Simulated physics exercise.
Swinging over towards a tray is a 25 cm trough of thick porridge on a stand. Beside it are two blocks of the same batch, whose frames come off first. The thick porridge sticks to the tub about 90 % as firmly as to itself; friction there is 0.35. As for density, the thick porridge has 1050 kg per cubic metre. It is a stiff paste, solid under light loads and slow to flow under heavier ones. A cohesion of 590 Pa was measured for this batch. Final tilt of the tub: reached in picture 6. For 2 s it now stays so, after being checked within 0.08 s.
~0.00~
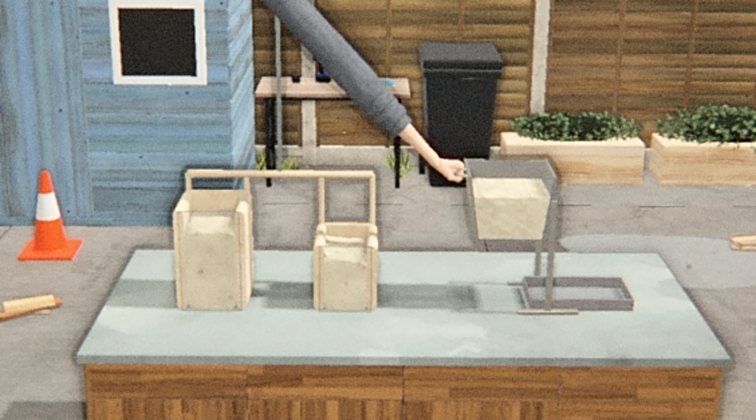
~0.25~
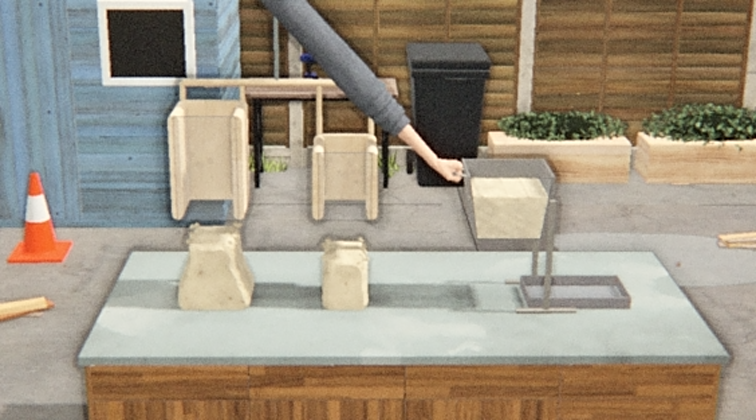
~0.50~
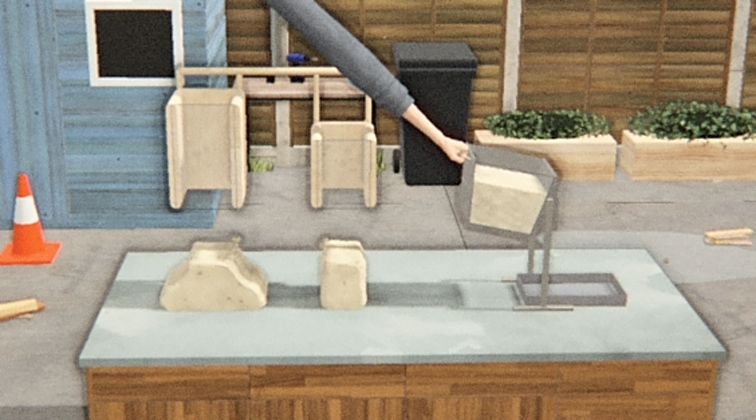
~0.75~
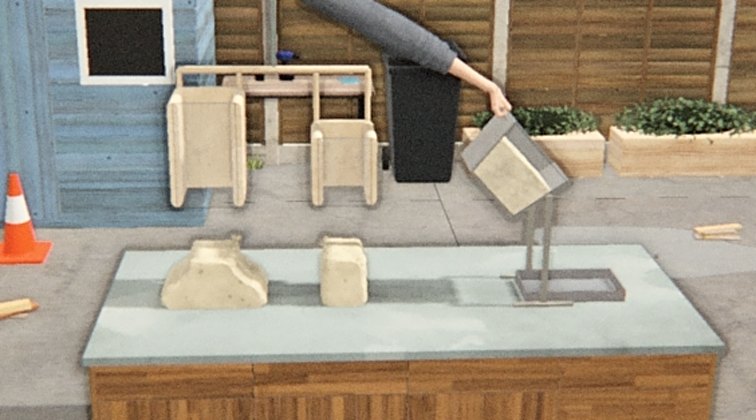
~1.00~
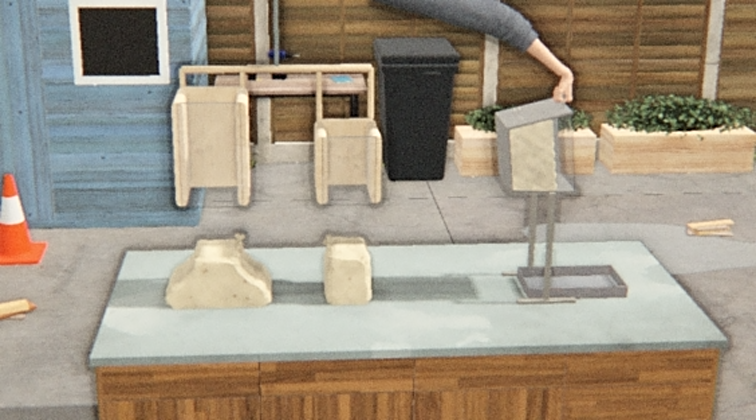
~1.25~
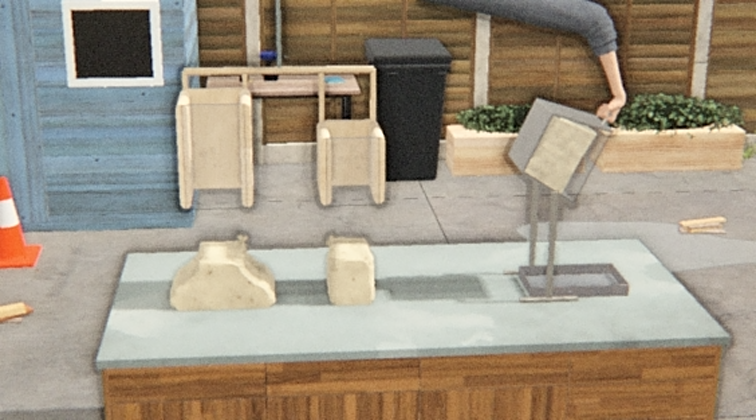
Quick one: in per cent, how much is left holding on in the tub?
Expect around 0 %.
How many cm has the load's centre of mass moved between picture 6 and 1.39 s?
10 cm.
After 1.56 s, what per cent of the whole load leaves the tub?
12 %.
By 1.39 s, the tub is at 115 degrees and holds 81 %.
By 1.56 s, the tub is at 115 degrees and holds 13 %.
By 1.73 s, the tub is at 115 degrees and holds 0 %.
By 1.90 s, the tub is at 115 degrees and holds 0 %.
By 3.25 s, at the end, the tub is at 115 degrees and holds 0 %.
